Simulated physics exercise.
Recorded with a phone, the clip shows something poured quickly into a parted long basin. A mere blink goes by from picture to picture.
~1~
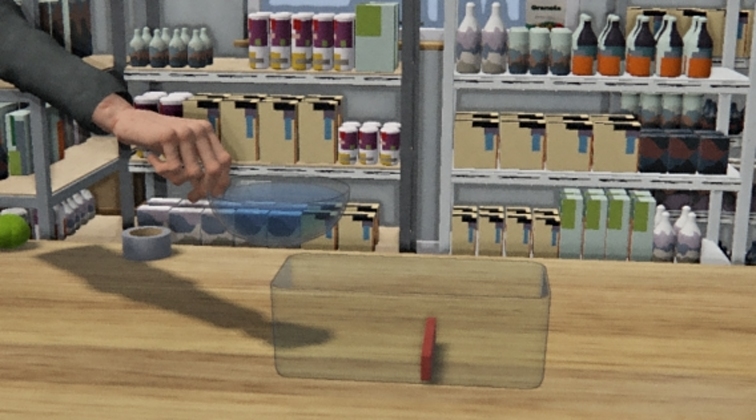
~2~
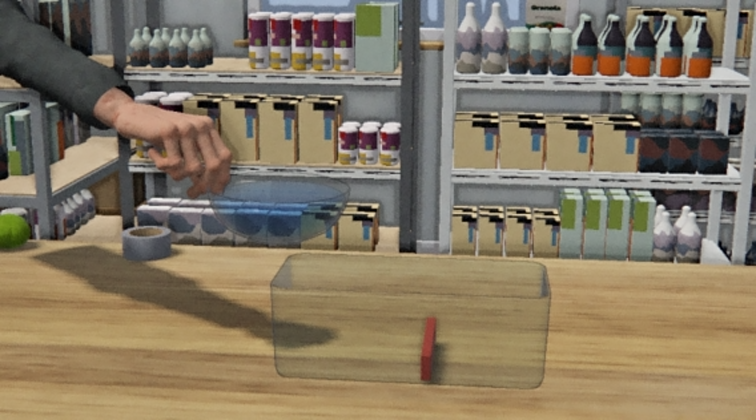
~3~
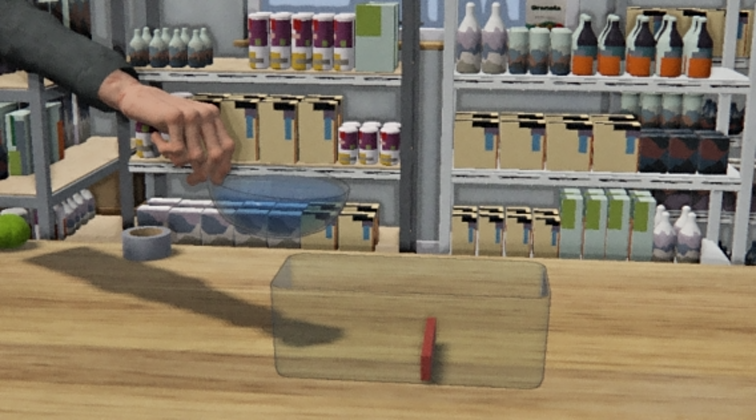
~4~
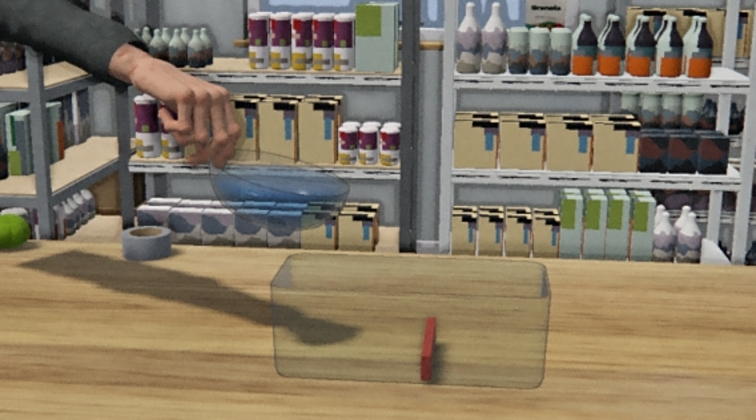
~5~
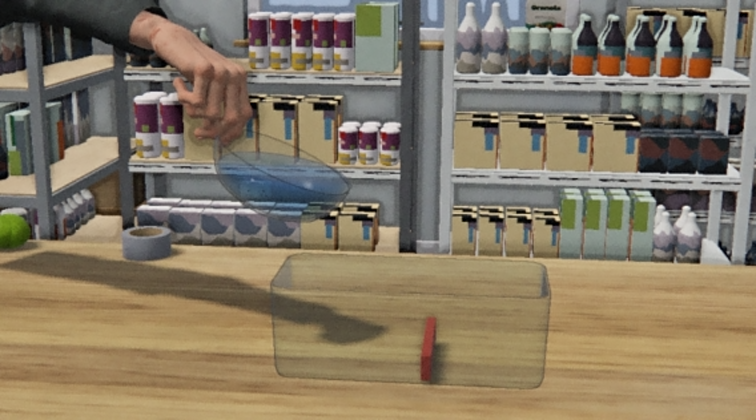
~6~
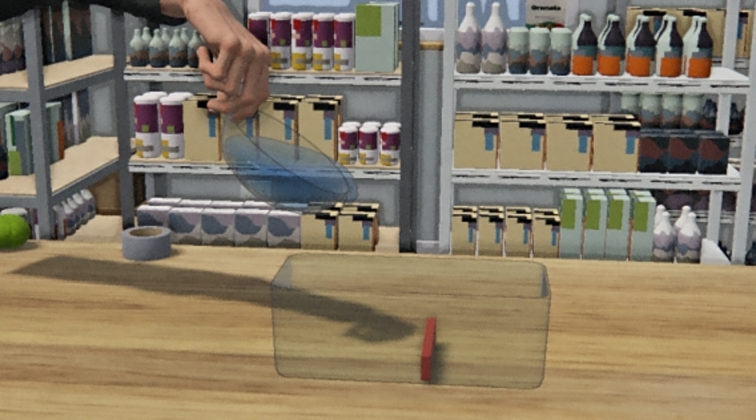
A hand tilting a clear bowl of blue liquid steeply rightward above a transparent basin with a red divider on a wooden counter.
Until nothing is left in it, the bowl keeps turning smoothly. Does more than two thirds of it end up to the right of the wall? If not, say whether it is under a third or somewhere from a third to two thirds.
The share right of the wall ends up within a third to two thirds.
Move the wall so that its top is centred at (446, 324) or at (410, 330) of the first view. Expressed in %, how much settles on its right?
Try 1: Some 40 %; try 2: 65 %.
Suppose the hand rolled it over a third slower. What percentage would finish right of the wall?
Around 50 per cent ends up there.
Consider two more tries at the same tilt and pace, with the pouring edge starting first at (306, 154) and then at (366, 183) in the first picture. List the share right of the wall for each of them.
It comes out at around 30 percent and then around 55 percent.
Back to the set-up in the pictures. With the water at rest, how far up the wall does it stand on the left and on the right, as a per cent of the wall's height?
40 left, 70 right, give or take.
A moment on, the bowl is tipped right over and 13 per cent is still to pour, 11 is left of the wall and 6 right of it.
Next, the bowl is tipped right over and 0 per cent is still to pour, 18 is left of the wall and 74 right of it.
Then the bowl is tipped right over and 1 per cent is still to pour, 21 is left of the wall and 44 right of it.
Later the bowl is tipped right over and 1 per cent is still to pour, 30 is left of the wall and 58 right of it.
Finally, 37 per cent lies left of the wall, 54 right of it and 8 outside.
